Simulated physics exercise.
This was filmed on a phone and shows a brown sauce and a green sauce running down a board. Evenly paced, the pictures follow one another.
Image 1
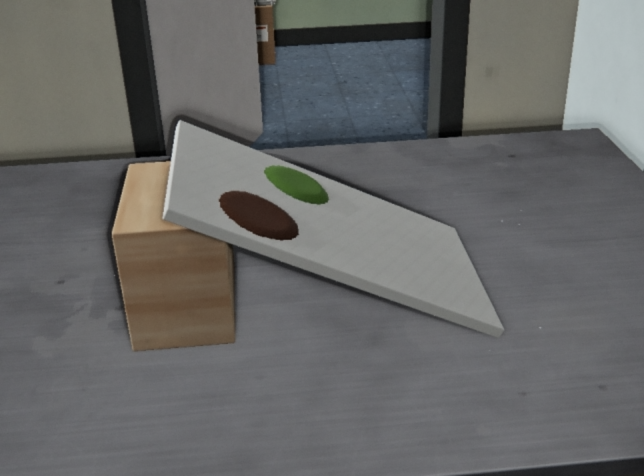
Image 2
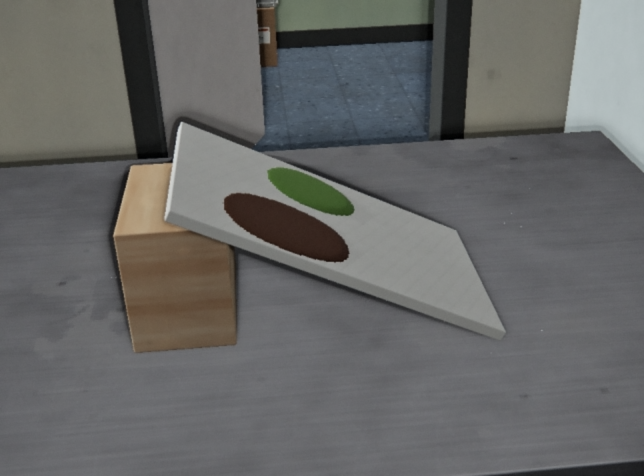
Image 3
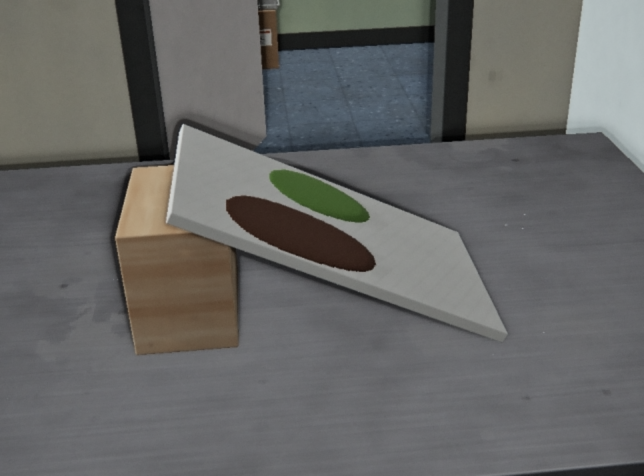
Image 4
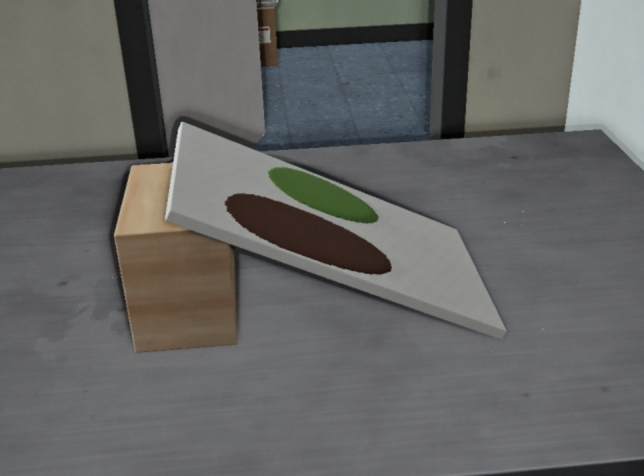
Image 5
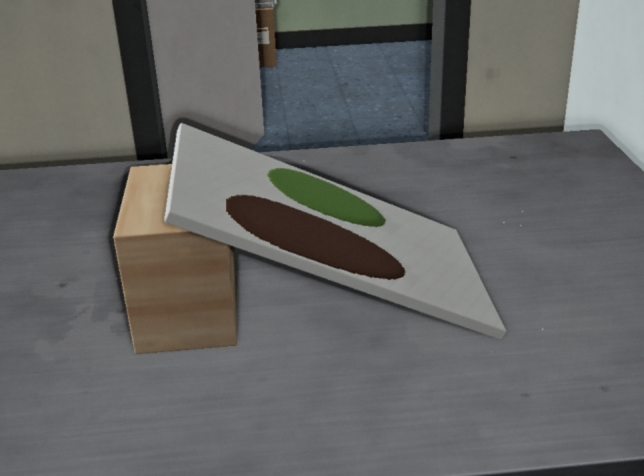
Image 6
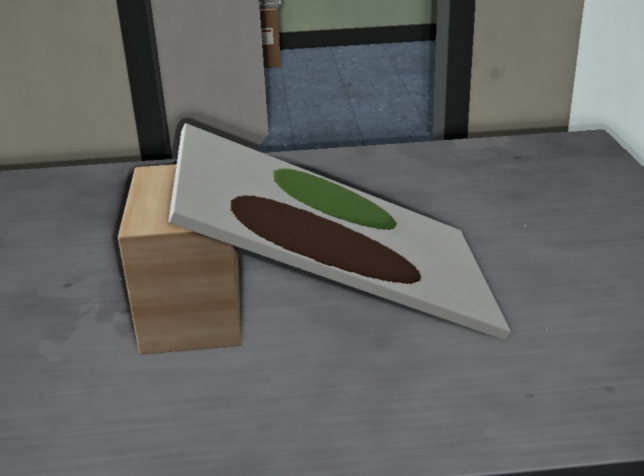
At the start, a brown sauce and a green sauce sit as short patches near the raised end of a white board propped on a wooden block. Both stretch quickly down the slope to the right, then creep on more slowly, ending as long ovals with the brown one larger.
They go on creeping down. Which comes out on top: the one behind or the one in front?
The one in front does.
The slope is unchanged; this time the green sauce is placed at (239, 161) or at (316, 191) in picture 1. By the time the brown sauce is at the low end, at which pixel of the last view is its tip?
On the first go it would be around (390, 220), and on the second go around (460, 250).
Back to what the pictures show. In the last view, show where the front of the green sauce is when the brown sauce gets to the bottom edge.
(437, 237), roughly.
Shortly, the brown sauce is close to the edge; the green sauce is three quarters of the way down.
At the finish, the brown sauce is at the low edge; the green sauce is close to the edge.
